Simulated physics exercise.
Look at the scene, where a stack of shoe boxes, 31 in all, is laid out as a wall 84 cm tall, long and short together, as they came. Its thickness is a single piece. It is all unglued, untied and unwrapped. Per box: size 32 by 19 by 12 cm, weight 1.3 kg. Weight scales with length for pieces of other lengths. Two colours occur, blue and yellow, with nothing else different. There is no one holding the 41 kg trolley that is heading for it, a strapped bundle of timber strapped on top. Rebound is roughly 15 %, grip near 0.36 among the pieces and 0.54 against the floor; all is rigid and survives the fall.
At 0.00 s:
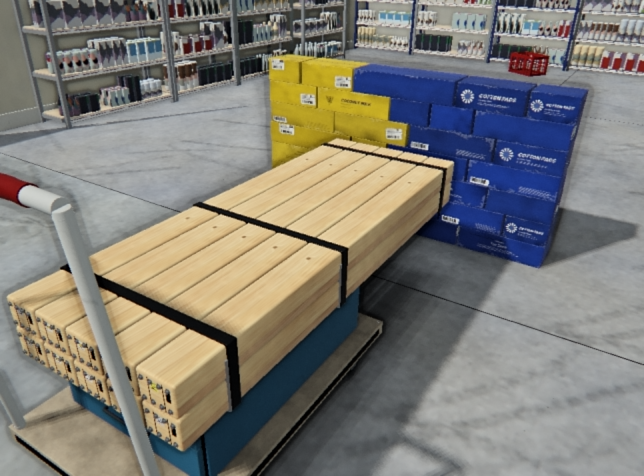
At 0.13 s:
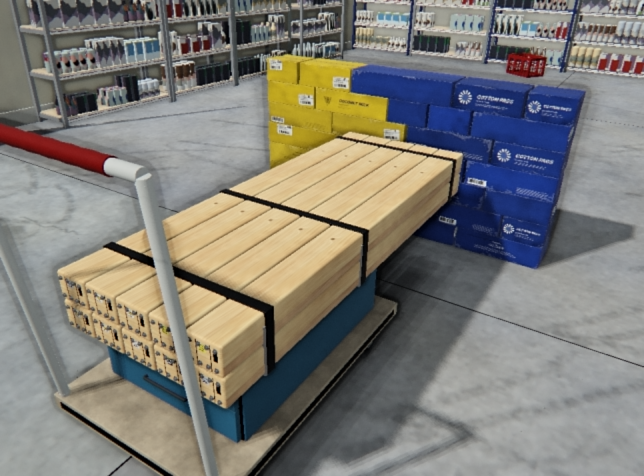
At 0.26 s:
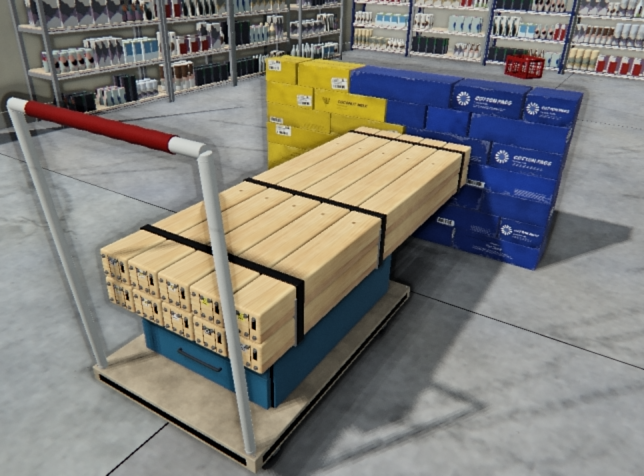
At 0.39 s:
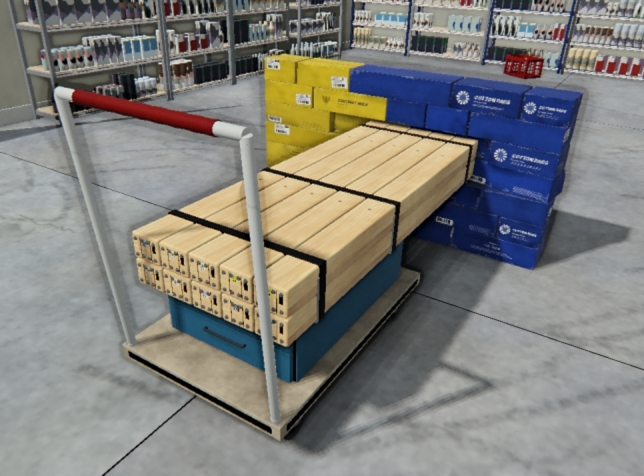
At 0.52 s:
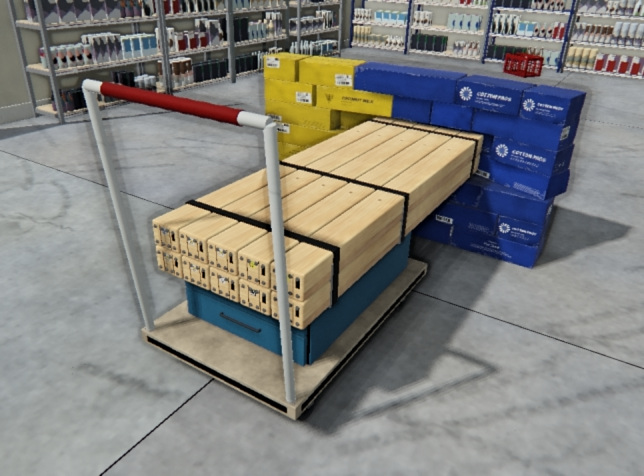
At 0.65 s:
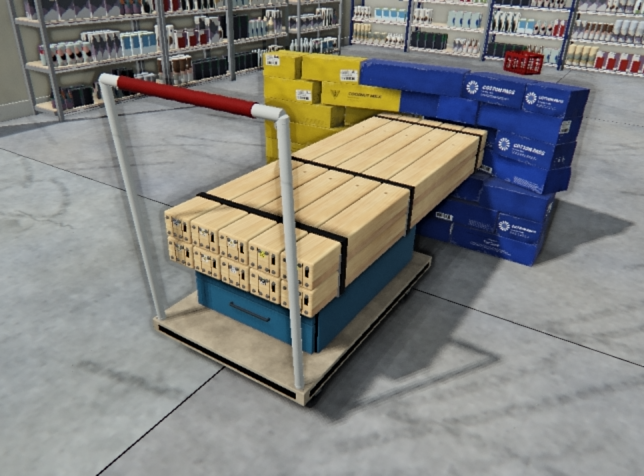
A trolley loaded with strapped wooden beams rolls into a blue and yellow box wall, shifting several boxes.
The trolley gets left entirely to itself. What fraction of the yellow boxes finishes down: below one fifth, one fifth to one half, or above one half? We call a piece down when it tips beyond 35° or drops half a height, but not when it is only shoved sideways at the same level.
One fifth to one half.
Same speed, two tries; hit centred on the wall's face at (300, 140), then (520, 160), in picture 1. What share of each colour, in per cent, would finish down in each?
You'd get yellow at 80 followed by 20, and blue at 50 followed by 60 percent.
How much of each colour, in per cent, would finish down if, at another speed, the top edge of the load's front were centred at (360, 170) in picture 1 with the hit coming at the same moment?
Result - yellow: 10%; blue: 50%.
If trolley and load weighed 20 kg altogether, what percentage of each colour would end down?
Down by colour: Yellow 0, blue 0 per cent.
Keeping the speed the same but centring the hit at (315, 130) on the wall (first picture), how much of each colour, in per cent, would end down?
Down at the end: Yellow 60 percent, blue 10 percent.
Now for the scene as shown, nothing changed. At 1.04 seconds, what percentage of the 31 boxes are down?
45 per cent.
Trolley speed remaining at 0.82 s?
Speed: Around 0.2 m/s.
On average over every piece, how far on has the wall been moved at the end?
About 25 cm.
After 0.82 s, load 25 cm past the wall's line, still rolling; none of the 14 yellow boxes down (1 of 31 in all colours); top yellow box 16° from how it stood; top blue box 20° from how it stood.
After 1.04 s, load 28 cm past the wall's line, still rolling; 4 of the 14 yellow boxes down (14 of 31 in all colours); top yellow box 49° from how it stood, 43 mm lower; top blue box 60° from how it stood, 26 cm lower.
After 1.36 s, load 32 cm past the wall's line, still rolling; 4 of the 14 yellow boxes down (14 of 31 in all colours); top yellow box on its side; top blue box on its side.
In the end (2.2 s), load 34 cm past the wall's line, stopped; 4 of the 14 yellow boxes down (14 of 31 in all colours); top yellow box upside down; top blue box upside down. That is 29 per cent. From the last view, middles, top yellow box near (312, 145), top blue box near (552, 180).
